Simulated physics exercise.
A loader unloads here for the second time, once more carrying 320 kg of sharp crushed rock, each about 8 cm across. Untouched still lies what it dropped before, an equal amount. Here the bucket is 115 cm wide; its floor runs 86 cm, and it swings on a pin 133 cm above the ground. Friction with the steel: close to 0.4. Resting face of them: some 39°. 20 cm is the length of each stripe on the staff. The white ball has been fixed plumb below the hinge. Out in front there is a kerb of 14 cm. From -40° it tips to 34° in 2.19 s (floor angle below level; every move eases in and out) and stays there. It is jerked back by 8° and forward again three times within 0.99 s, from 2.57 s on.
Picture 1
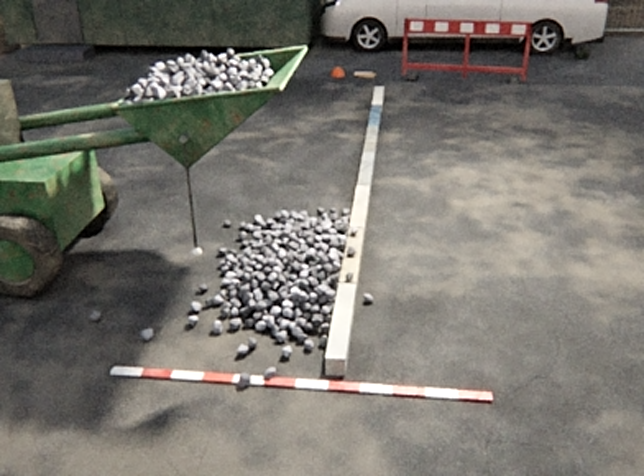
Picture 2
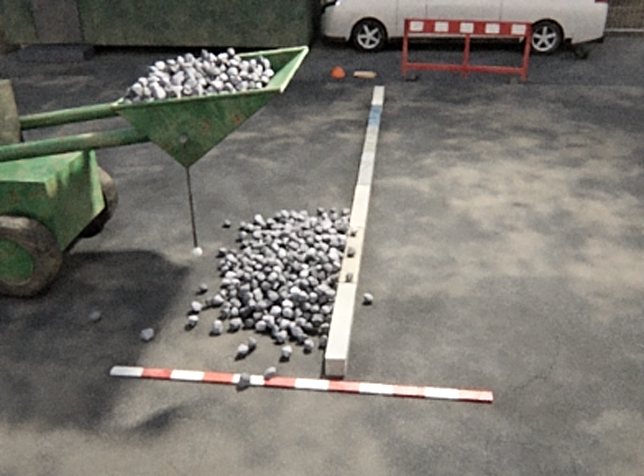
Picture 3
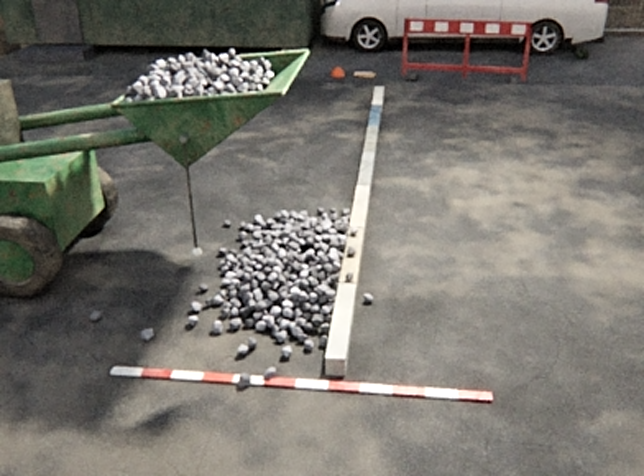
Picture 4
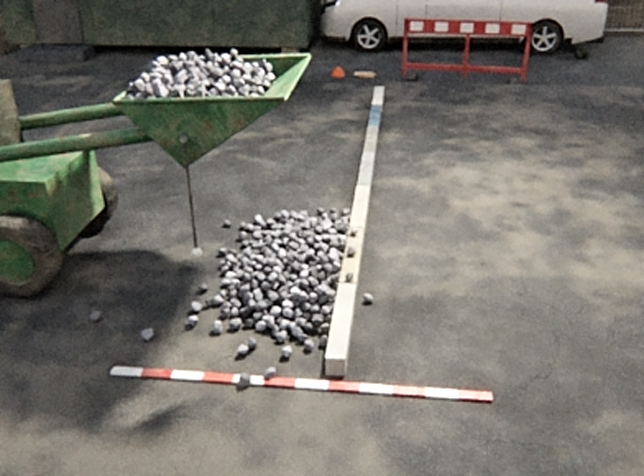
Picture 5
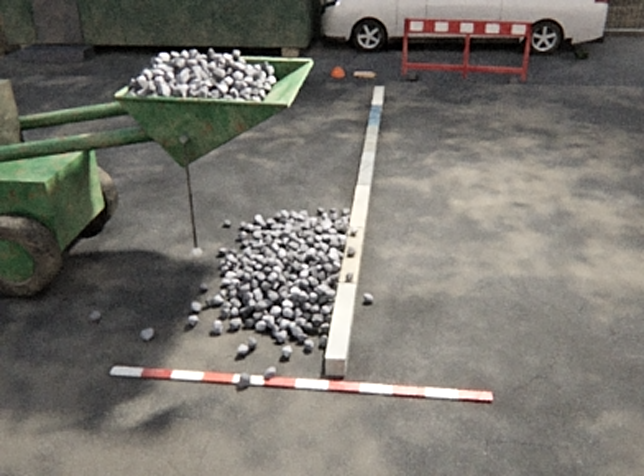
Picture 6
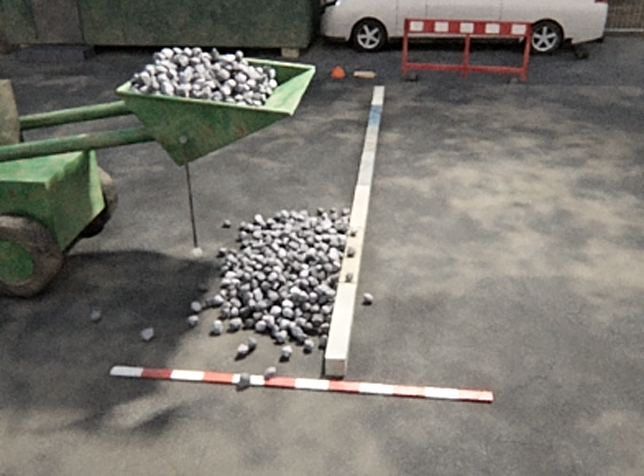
A green loader bucket heaped with grey stones slowly tilting its lip downward above a still stone pile beside a pale kerb.
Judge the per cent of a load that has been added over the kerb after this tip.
The added amount is roughly 41 per cent of a load.
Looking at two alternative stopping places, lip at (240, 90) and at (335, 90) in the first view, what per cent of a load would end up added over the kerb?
About 10 per cent for the first, 95 per cent for the second.
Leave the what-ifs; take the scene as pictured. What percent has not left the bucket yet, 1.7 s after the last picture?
It still holds about 45 per cent.
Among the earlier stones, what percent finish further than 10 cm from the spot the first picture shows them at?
About 0 %.
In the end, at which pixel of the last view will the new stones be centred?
I'd point to about (345, 256).
Then, 1.0 s after the last picture the floor is at 22°; in per cent of one load, 100 in the bucket, 100 on this side of the kerb; the foremost stones are at (347, 262).
Then, 1.7 s after the last picture the floor is at 34°; in per cent of one load, 43 in the bucket, 155 on this side of the kerb, 2 over the kerb; the foremost stones are at (371, 256).
Then, 3.4 s after the last picture the floor is at 34°; in per cent of one load, 0 in the bucket, 159 on this side of the kerb, 41 over the kerb; the foremost stones are at (484, 285).
Then, 6.0 s after the last picture the floor is at 34°; in per cent of one load, 0 in the bucket, 159 on this side of the kerb, 41 over the kerb; the foremost stones are at (485, 290). Net gain over the kerb, 41.
